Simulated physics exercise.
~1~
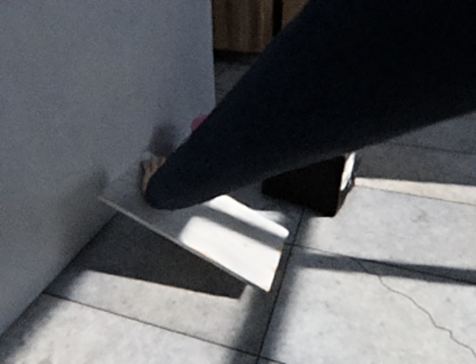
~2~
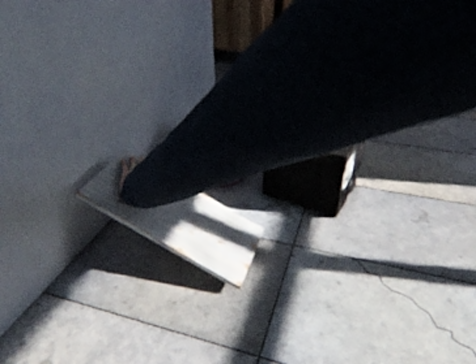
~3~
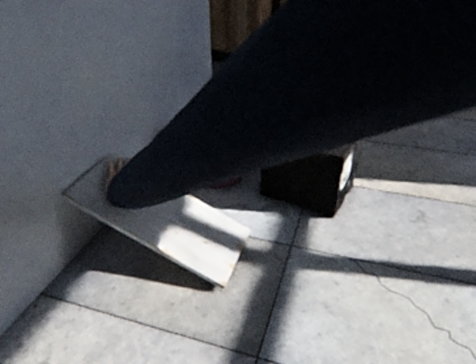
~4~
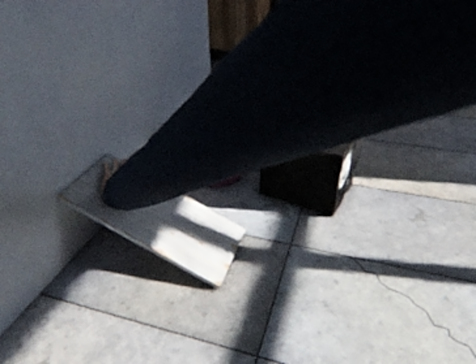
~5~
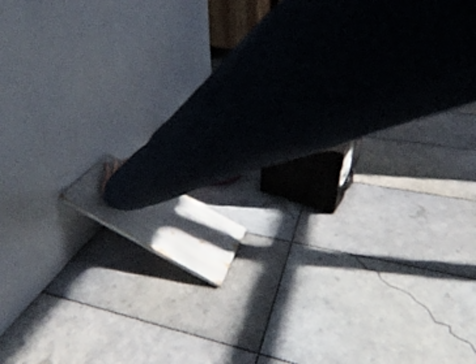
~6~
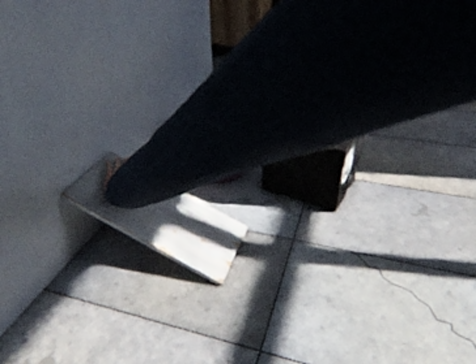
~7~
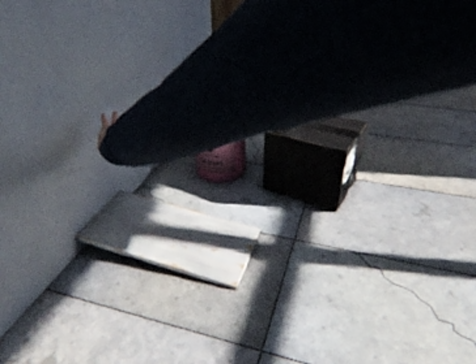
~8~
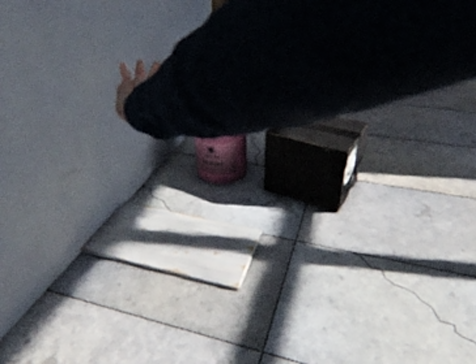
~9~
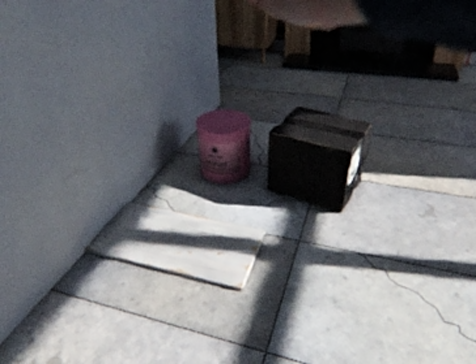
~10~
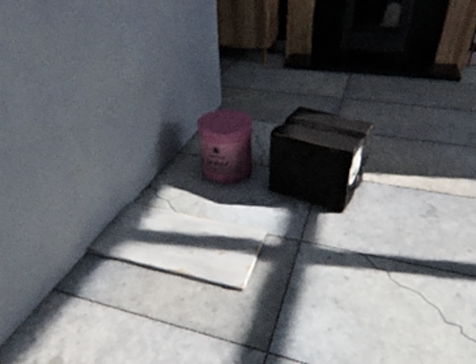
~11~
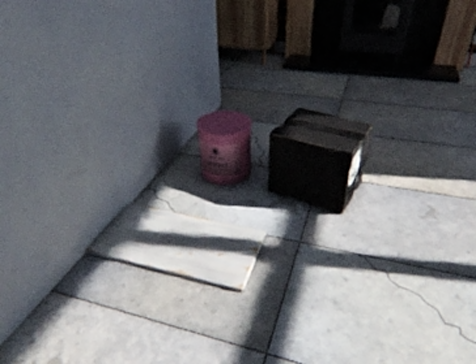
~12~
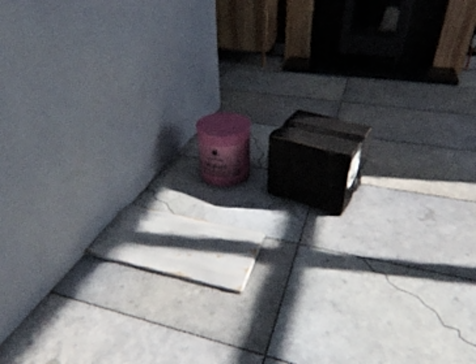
A dark-sleeved arm reaches in from the upper right, holding a white board tilted against a pale grey wall on the left, seen from above by a slightly swaying camera. Sunlight and shadow stripe the grey tiled floor, where a black box sits right of a pink pail that the arm partly hides. The hand moves the board left against the wall and holds it there. Then it lets go and draws back, and the board slides down. The arm withdraws, leaving the board lying flat on the tiles, with box and pail undisturbed.
